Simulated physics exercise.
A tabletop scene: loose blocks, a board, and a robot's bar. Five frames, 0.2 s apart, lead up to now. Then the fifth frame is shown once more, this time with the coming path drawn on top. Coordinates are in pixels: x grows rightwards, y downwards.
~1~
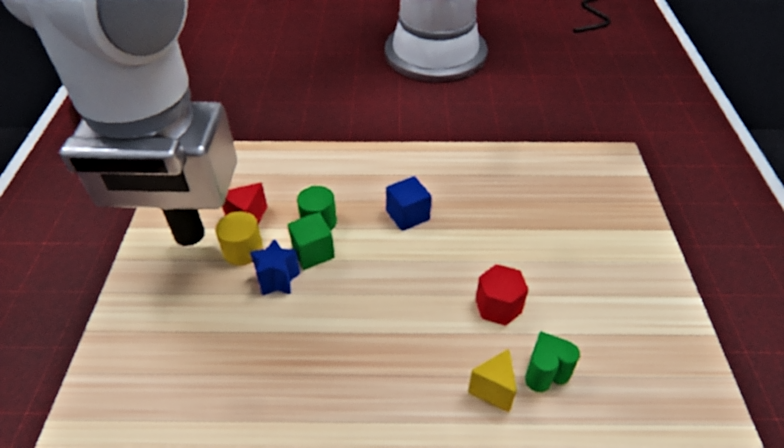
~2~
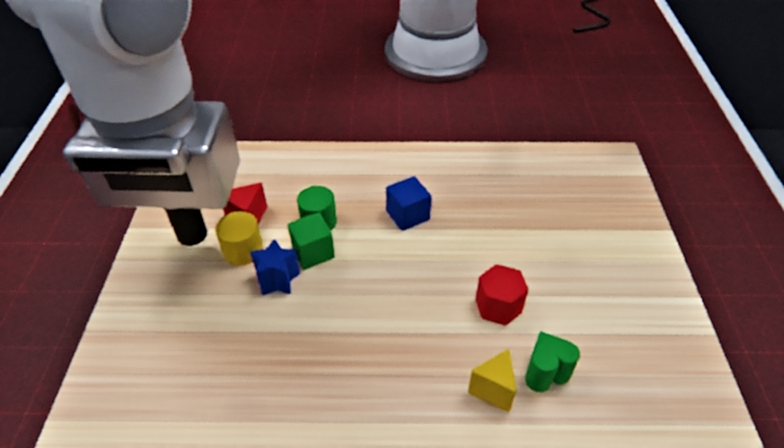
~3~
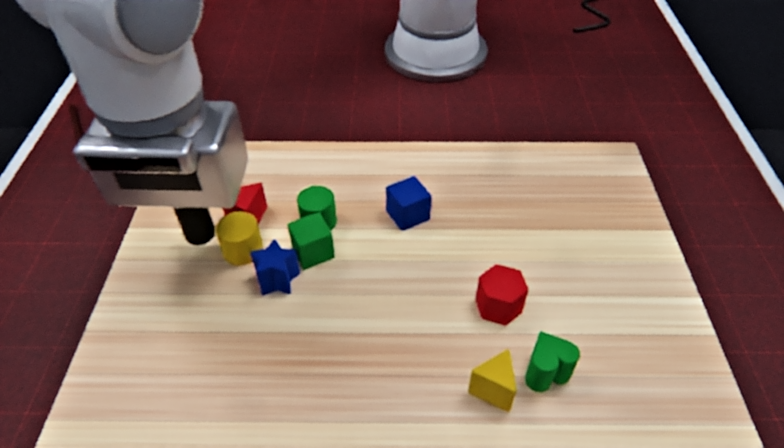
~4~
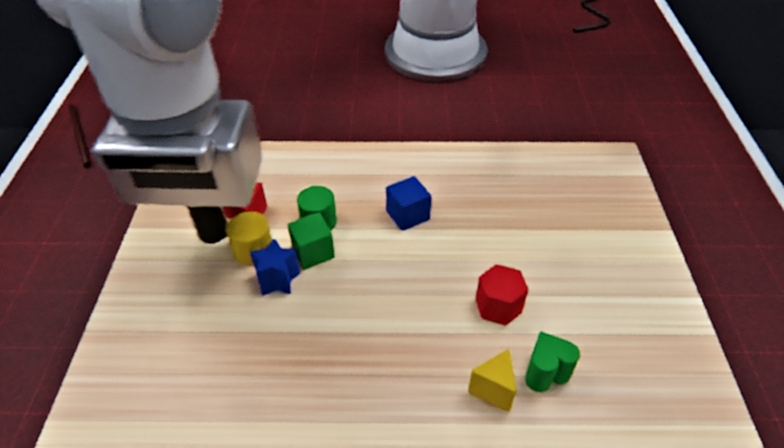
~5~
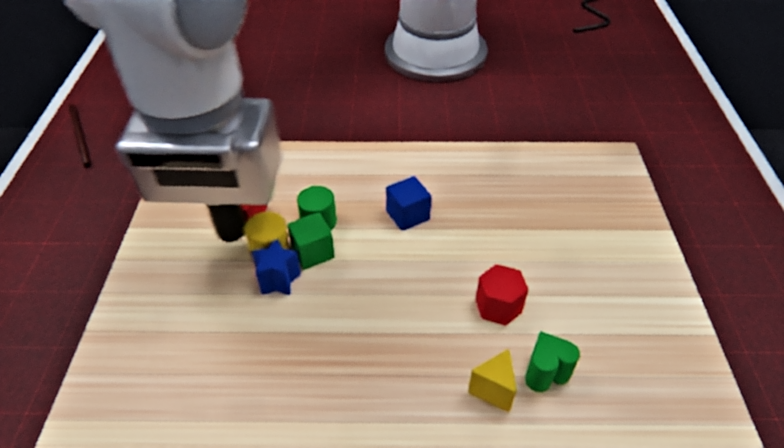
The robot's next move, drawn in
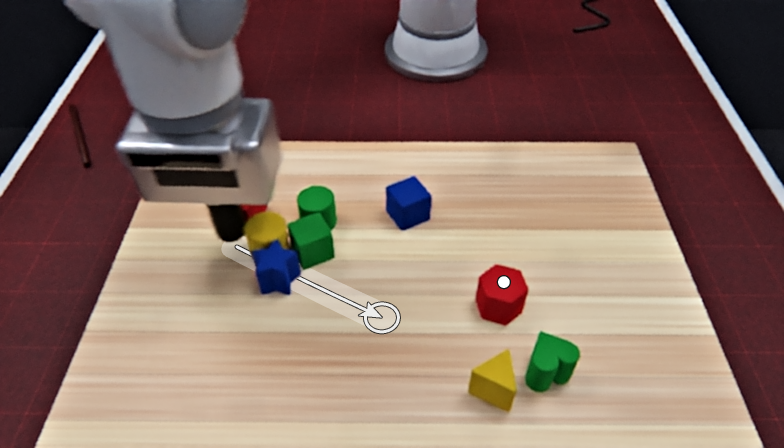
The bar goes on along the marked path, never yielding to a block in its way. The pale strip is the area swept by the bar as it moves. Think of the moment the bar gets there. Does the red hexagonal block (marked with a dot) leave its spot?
Going by the path, no.
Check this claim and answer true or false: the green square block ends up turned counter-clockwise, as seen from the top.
The statement is incorrect.
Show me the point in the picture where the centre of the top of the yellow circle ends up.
Somewhere near (318, 230).
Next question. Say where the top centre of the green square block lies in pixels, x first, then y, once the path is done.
Pixel (358, 221).
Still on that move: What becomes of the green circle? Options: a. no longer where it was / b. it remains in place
Correct choice: B.
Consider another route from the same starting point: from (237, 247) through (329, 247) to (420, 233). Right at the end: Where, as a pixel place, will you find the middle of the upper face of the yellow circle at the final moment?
It ends at (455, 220).
The line goes from (237, 247) directly to (382, 318); the dot is on the red hexagonal block.
What follows on the original path. One third of the way, bar at (279, 256); yellow circle at (309, 228); blue star at (293, 272), turned 55° clockwise; green square block at (350, 223), turned 35° clockwise.
Two thirds of the way, bar at (329, 279); yellow circle at (318, 230); blue star at (311, 294); green square block at (358, 221), turned 25° clockwise.
At the end, bar at (381, 304); yellow circle at (318, 230); blue star at (315, 297), turned 150° clockwise; green square block at (358, 221), turned 25° clockwise; green circle unmoved; red hexagonal block unmoved.
